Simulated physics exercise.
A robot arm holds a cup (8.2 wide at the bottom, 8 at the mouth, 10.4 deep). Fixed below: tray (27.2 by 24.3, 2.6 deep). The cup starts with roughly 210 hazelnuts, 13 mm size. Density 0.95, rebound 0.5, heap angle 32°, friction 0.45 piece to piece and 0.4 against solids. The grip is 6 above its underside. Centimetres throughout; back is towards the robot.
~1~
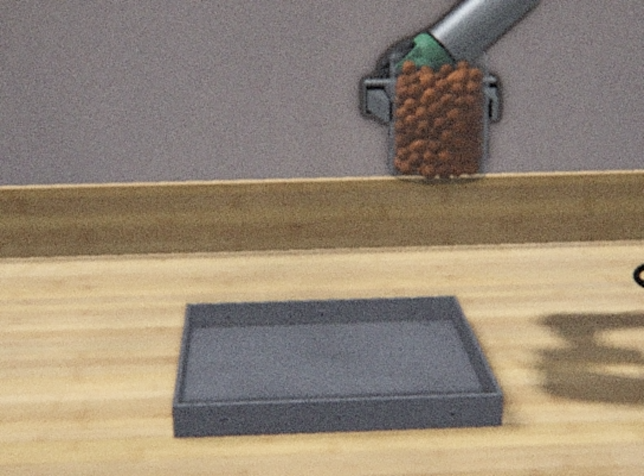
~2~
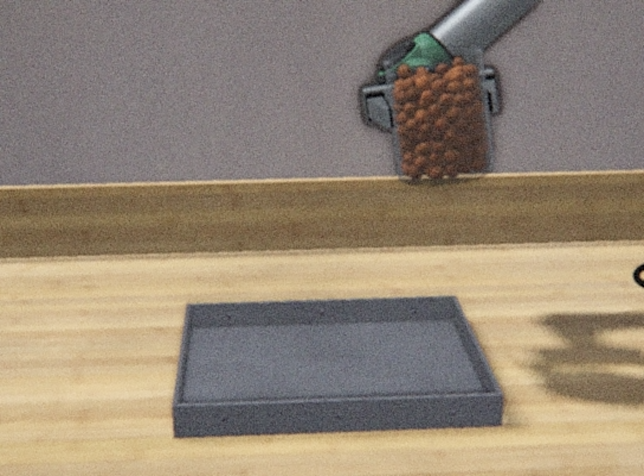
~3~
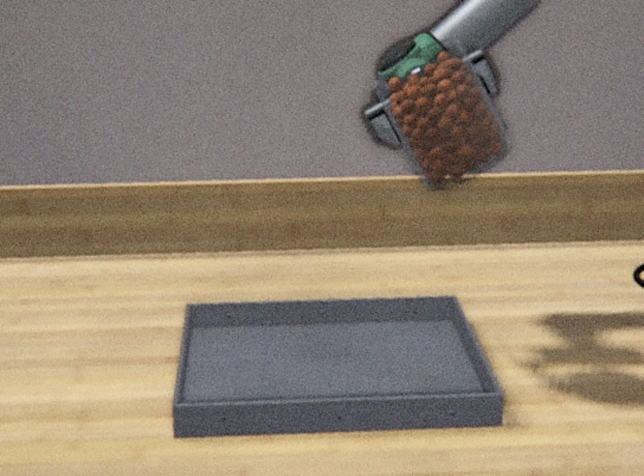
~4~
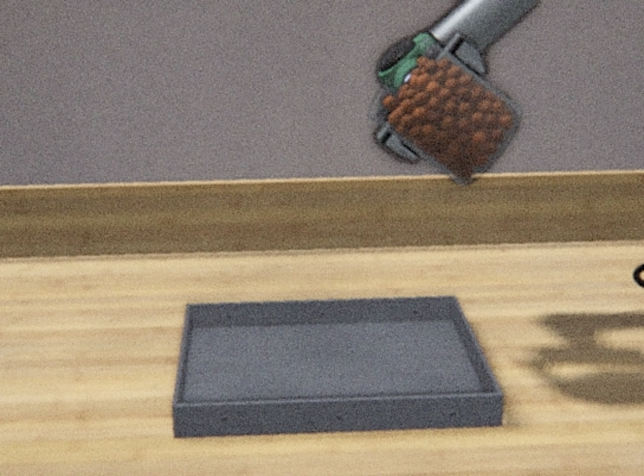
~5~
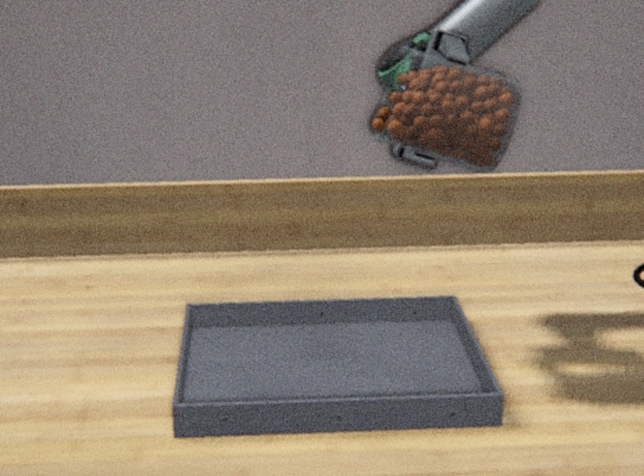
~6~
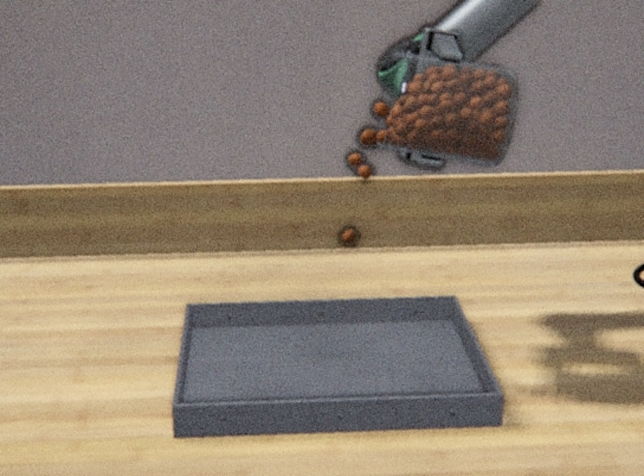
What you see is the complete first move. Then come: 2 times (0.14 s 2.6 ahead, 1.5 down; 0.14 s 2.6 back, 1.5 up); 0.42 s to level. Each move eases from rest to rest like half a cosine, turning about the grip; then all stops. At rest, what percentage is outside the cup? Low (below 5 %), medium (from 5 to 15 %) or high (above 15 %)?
Outside the cup the share is high, above 15 %.
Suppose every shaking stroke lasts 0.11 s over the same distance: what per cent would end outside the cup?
In that case some 30 per cent.
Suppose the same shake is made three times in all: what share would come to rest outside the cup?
It would be near 30 per cent.
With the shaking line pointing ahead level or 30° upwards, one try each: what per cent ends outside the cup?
About 35 and 35 per cent.
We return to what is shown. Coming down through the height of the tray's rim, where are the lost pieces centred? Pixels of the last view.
Near (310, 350).
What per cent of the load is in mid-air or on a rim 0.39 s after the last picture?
Roughly 2 per cent.
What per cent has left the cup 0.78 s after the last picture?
Some 20 per cent.
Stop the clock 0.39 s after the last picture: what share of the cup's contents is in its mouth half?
Some 40 per cent.
Then, 0.39 s after the last picture, tilted 80° forward, highest piece 27 above the table; 182 in the cup, 20 in the tray, 5 in flight or on a rim.
Then, 0.78 s after the last picture, tilted 36° forward, highest piece 27 above the table; 161 in the cup, 41 in the tray, 2 on the table or floor, 3 in flight or on a rim.
Then, 1.18 s after the last picture, level, highest piece 29 above the table; 160 in the cup, 45 in the tray, 2 on the table or floor.
Then, 2.23 s after the last picture, level, highest piece 29 above the table; 160 in the cup, 45 in the tray, 2 on the table or floor.
Final count, 160 in the cup, 45 in the tray, 2 on the table or floor. That is 23 % outside the cup.
